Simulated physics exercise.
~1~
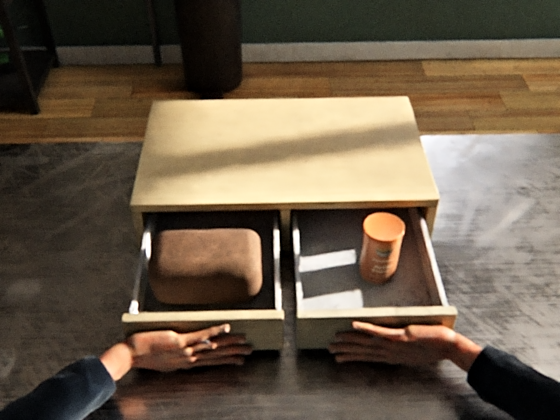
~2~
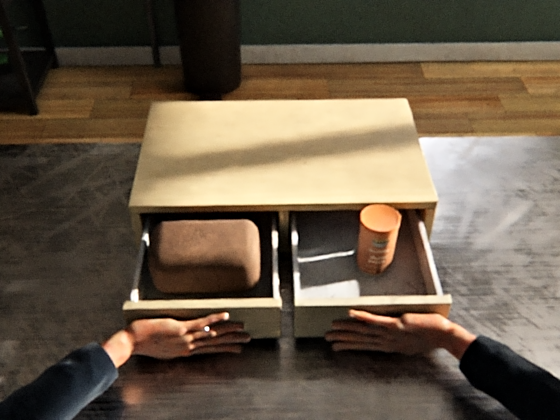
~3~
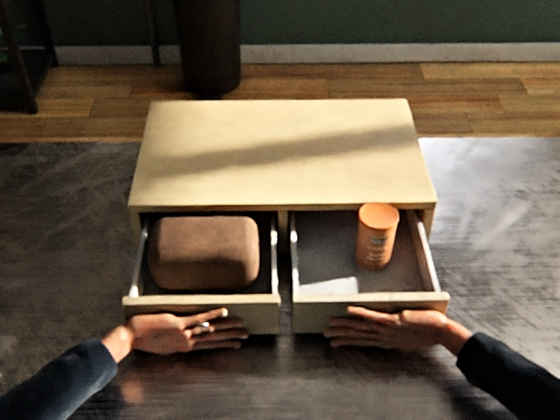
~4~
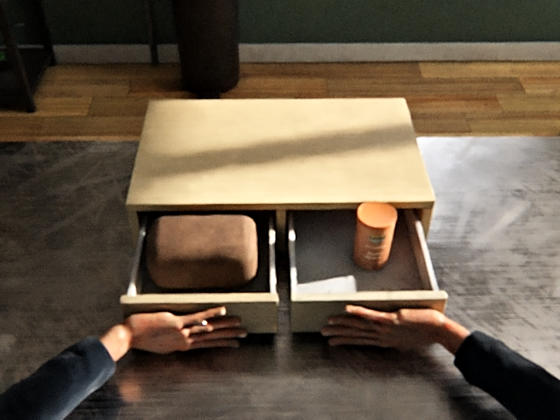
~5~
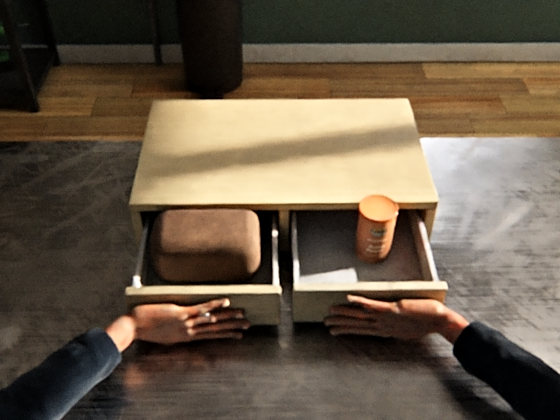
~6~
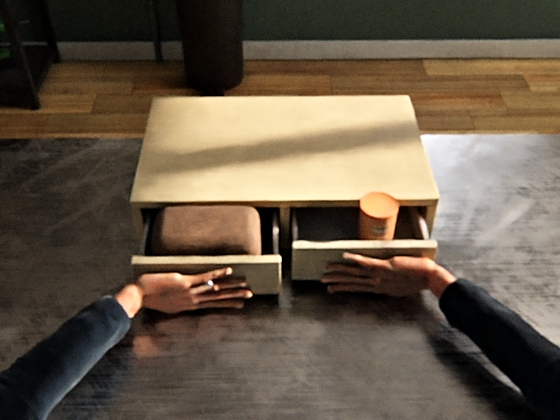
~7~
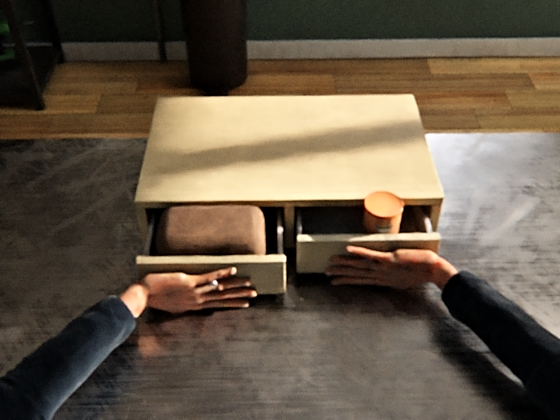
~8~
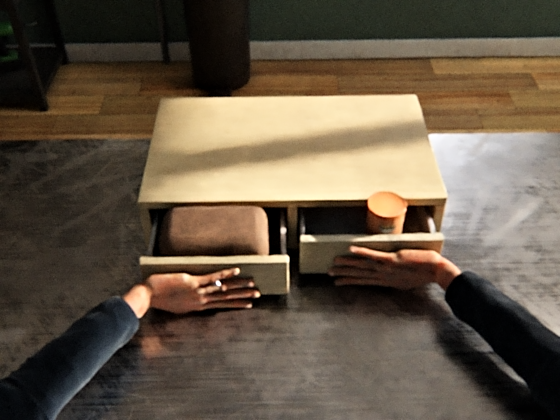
Two hands push in drawers holding a brown loaf and an orange tin, leaving both ajar.
